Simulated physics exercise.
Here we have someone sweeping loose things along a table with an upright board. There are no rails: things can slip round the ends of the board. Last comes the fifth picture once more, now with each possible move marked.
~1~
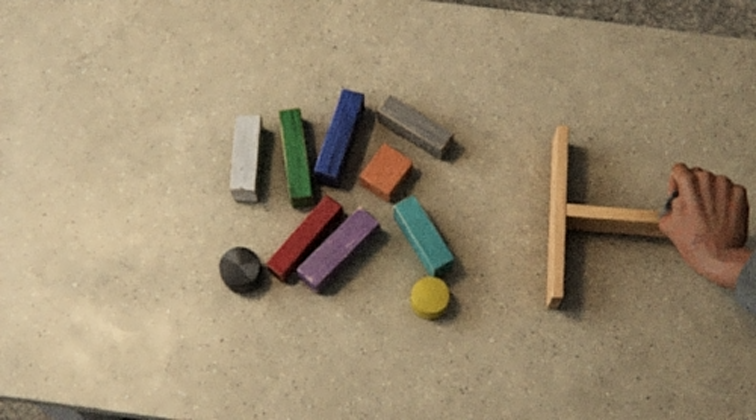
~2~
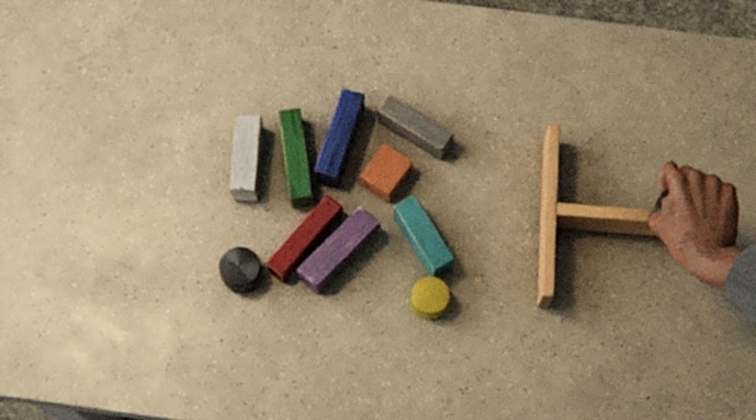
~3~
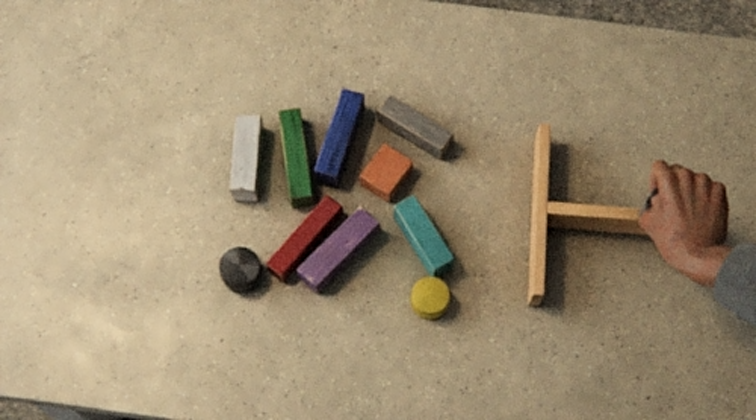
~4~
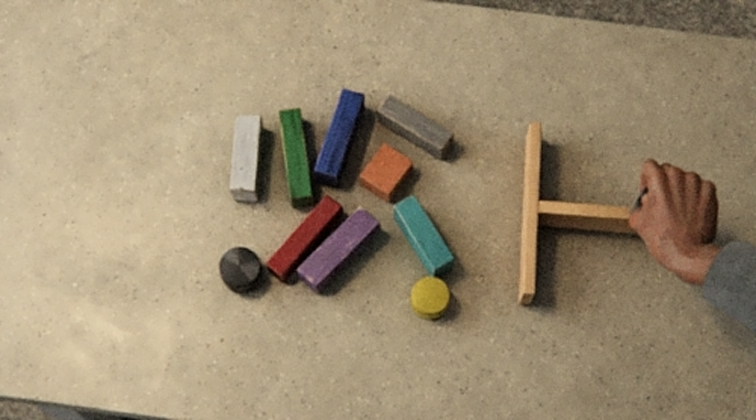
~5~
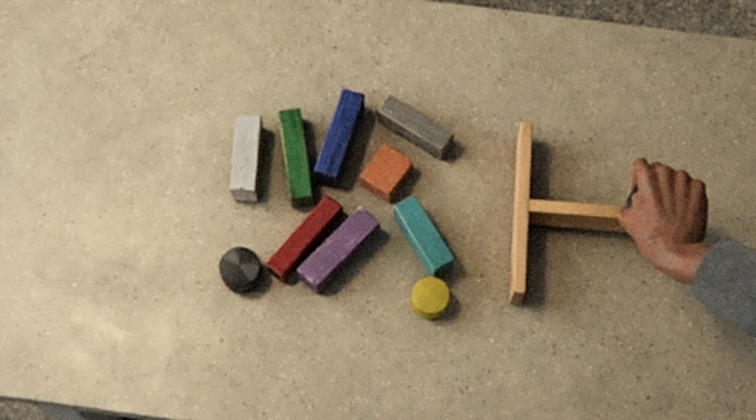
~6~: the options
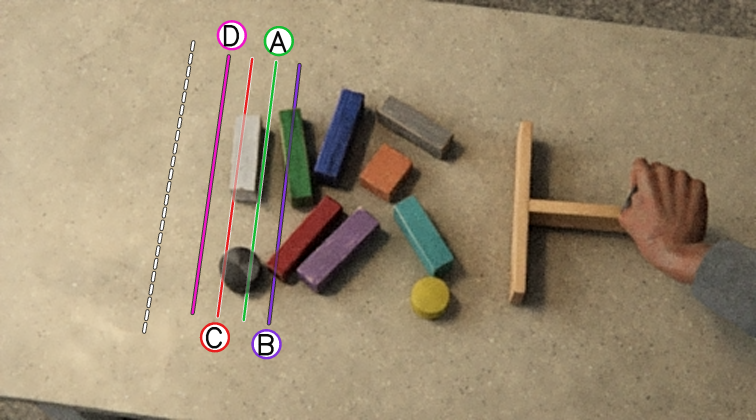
In the video, a hand holding a wooden T-shaped pusher slides it slowly leftward across a table toward a scattered group of colored bars, an orange block, and black and yellow round pieces, which all stay still.
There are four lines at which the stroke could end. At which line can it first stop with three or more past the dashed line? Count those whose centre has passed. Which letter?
At least to C.
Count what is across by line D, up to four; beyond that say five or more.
It has five or more across.
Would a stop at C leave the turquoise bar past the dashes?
No.
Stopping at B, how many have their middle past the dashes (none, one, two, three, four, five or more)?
The count is none.
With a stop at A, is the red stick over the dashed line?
No.
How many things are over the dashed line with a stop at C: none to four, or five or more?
Three.
On the marked copy, A at (261, 186); B at (285, 189); C at (236, 182); D at (212, 179); the dashed line at (170, 178).
Following C. Soon after the start, board (419, 191); white bar (247, 159); black tin (241, 270); none across.
Later, board (315, 178); white bar (205, 141); black tin (208, 267); none across.
In the end, board (237, 168); white bar (134, 126); black tin (129, 260); three across.
As for the rest, A gets only one across; B gets none across; D gets five across, but is farther than needed.
